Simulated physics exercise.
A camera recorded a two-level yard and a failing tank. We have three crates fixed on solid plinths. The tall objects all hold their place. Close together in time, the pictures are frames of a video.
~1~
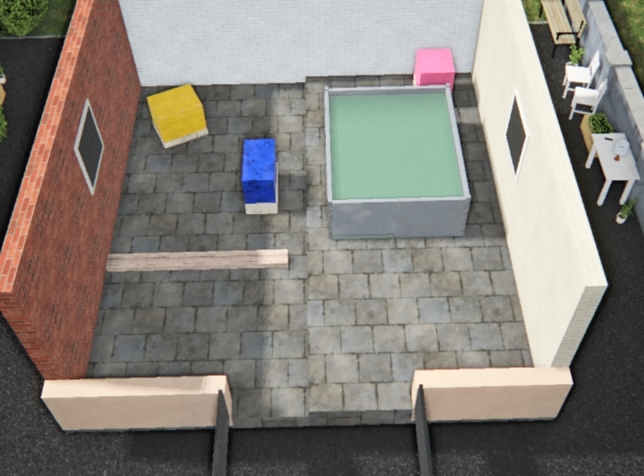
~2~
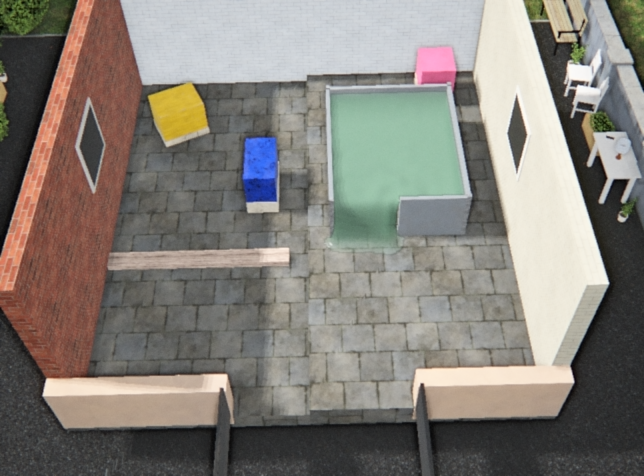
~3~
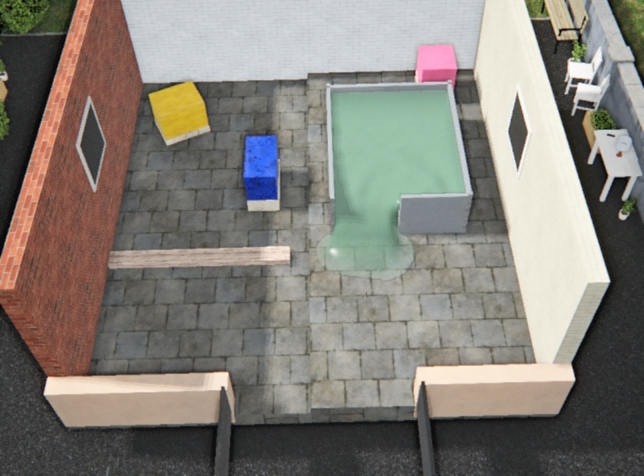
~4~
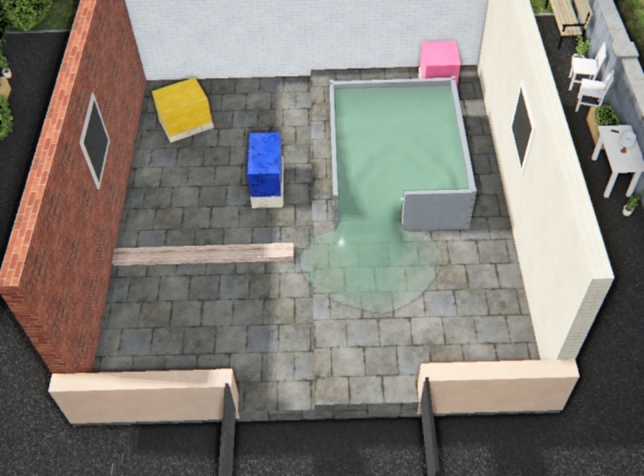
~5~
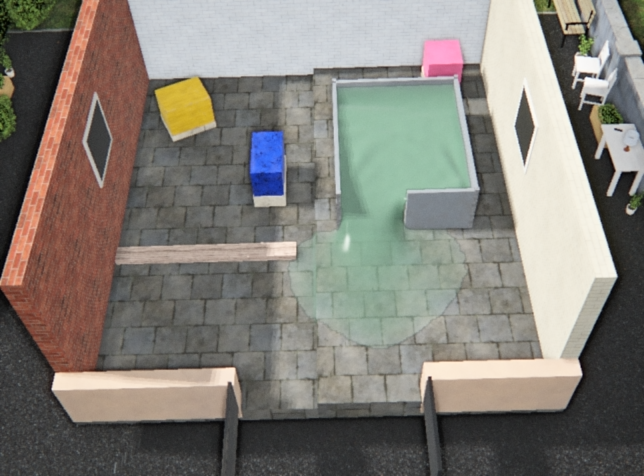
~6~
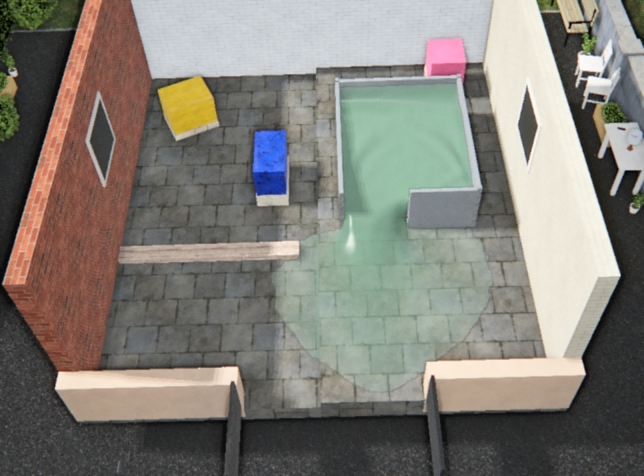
A large grey-walled tank of green water stands at the back right of a paved yard, seen from high above the open front. A yellow block, a blue block and a low plank lie to its left, with a pink block behind, between brick and cream walls. The tank's front-left section opens and water pours out, spreading forward in a widening rounded sheet, while the view shifts very slightly.
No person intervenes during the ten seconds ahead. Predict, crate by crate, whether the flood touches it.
The yellow crate is going to stay free of water; the blue crate is going to stay free of water; the pink crate is going to stay free of water.
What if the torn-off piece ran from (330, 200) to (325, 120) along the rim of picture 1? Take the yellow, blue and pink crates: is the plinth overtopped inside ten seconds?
The yellow crate is flooded; the blue crate is flooded; the pink crate never gets wet.
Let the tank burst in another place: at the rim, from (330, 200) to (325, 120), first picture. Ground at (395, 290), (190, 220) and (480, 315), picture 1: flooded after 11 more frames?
So it's nothing at the first, liquid at the second and nothing at the third.
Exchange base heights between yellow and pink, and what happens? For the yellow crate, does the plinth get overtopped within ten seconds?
The yellow one is not reached.
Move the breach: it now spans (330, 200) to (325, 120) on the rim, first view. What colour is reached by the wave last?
The one in pink comes last.
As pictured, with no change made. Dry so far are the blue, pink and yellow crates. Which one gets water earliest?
That's the crate marked blue.
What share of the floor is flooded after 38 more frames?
That works out at 55 %.
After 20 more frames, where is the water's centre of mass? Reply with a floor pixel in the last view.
It is around (385, 220).
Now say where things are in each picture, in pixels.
In the first picture, still water in the open tank at (392, 144).
In the second picture, water pours out at (366, 221) and has run to (332, 246).
In the third picture, water pours out at (367, 222) and has run to (390, 275).
In the fourth picture, the front is at (393, 306), out from the gap at (370, 219).
In the fifth picture, water pours out at (373, 218) and has run to (369, 342).
In the sixth picture, water pours out at (376, 217) and has run to a hidden place.
A moment on, water covers 30 % of the floor; the yellow crate not reached, the blue crate not reached, the pink crate not reached.
Next, water covers 35 % of the floor; the yellow crate not reached, the blue crate water round its plinth, the pink crate not reached.
Then, water covers 45 % of the floor; the yellow crate not reached, the blue crate water round its plinth, the pink crate not reached.
Later, water covers 55 % of the floor; the yellow crate water round its plinth, the blue crate water round its plinth, the pink crate water round its plinth.
In the end, water covers 75 % of the floor; the yellow crate stayed above the water, the blue crate stayed above the water, the pink crate stayed above the water.
